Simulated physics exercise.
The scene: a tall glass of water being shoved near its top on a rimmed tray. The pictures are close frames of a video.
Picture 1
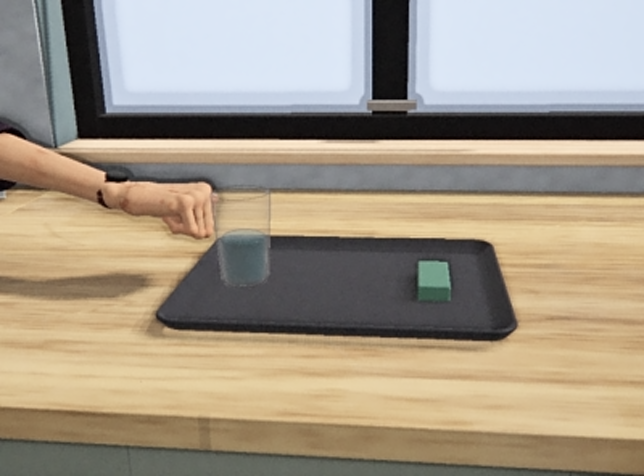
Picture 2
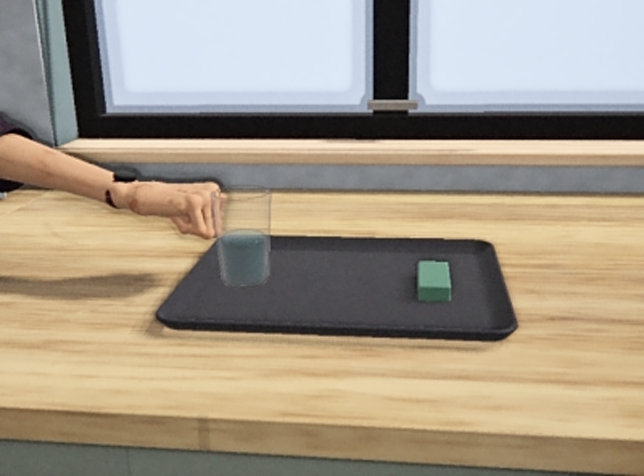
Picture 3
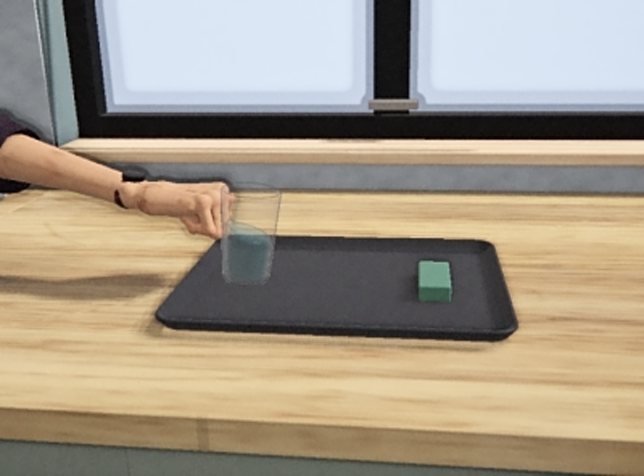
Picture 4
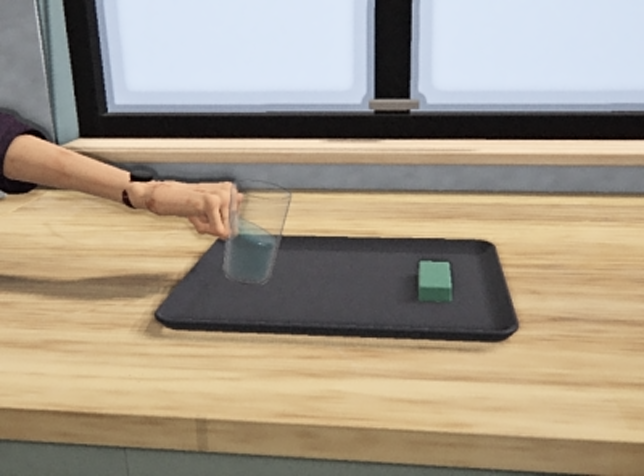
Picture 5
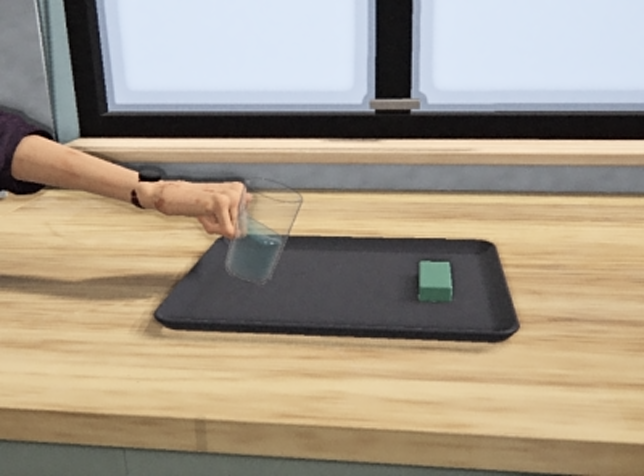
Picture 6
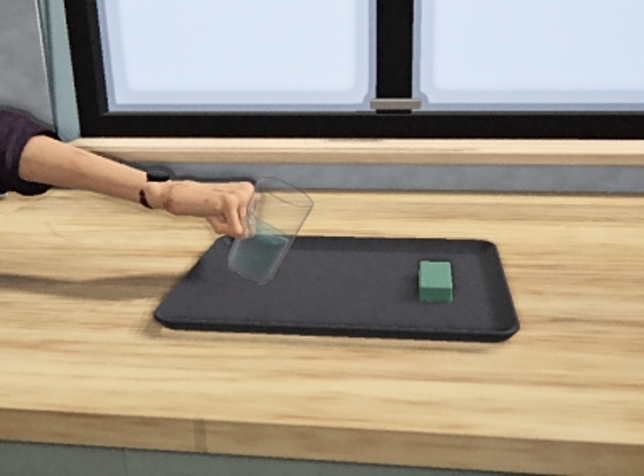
In this clip, a hand reaching in from the left pushes the upper part of a tall glass of water on a dark rimmed tray, and the glass, upright at first, leans gradually to the right while a green block stays still.
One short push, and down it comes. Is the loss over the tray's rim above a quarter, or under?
After the fall three quarters and more stay on the tray.
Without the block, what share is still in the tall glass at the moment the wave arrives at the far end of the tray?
Near 55 %.
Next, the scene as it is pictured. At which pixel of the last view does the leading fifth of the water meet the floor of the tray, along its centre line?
Roughly at (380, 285).
A moment on, the tall glass is falling and 100 per cent is in the glass, 0 on the tray and 0 above or beyond its rim.
Next, the tall glass lies on its side and 70 per cent is in the glass, 19 on the tray and 11 above or beyond its rim.
Then the tall glass lies on its side and 33 per cent is in the glass, 50 on the tray and 17 above or beyond its rim.
Later the tall glass lies on its side and 18 per cent is in the glass, 75 on the tray and 7 above or beyond its rim.
At rest 93 per cent is held by tray and glass, 7 is off the tray.
